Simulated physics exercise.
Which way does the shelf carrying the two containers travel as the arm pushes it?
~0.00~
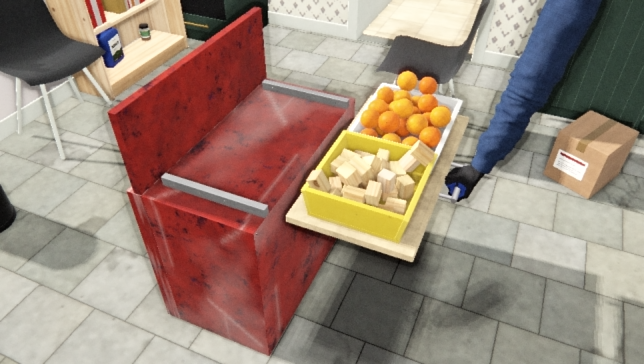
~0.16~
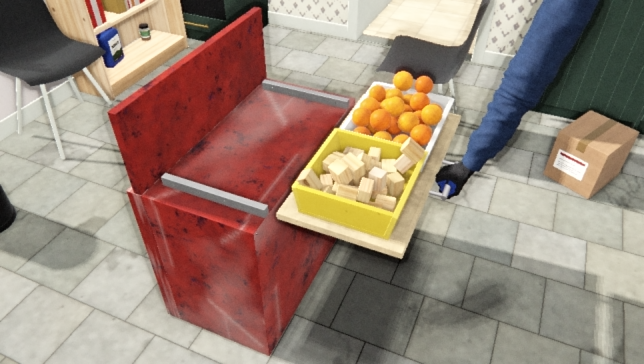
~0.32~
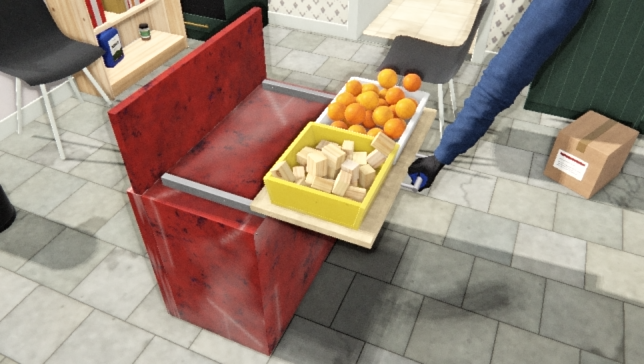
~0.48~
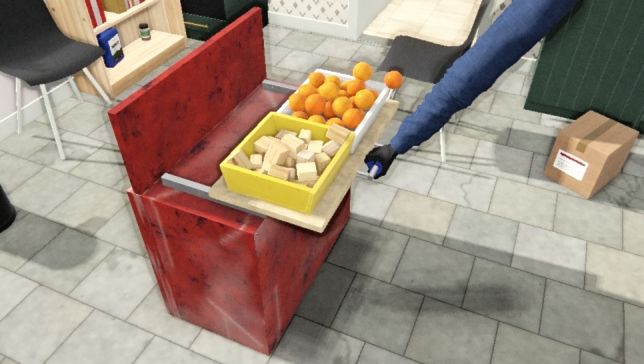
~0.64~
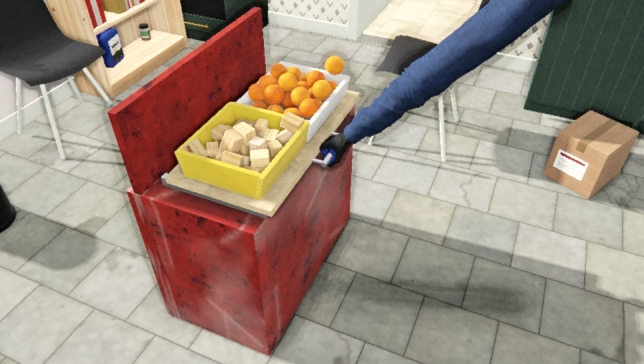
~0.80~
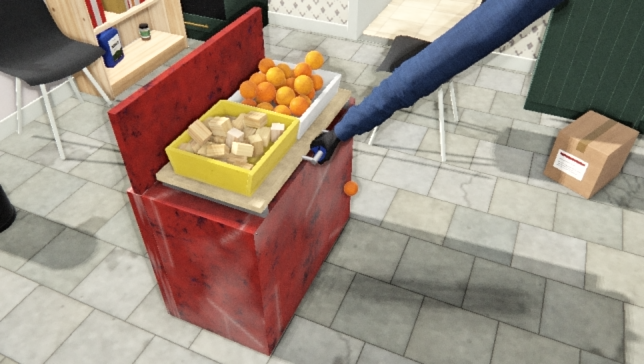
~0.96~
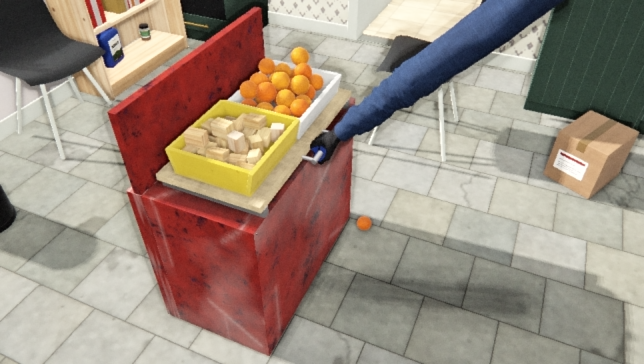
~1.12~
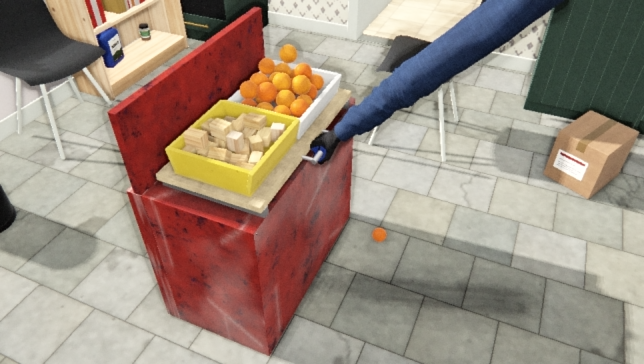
The shelf slides to the left, coming to rest over the red unit.
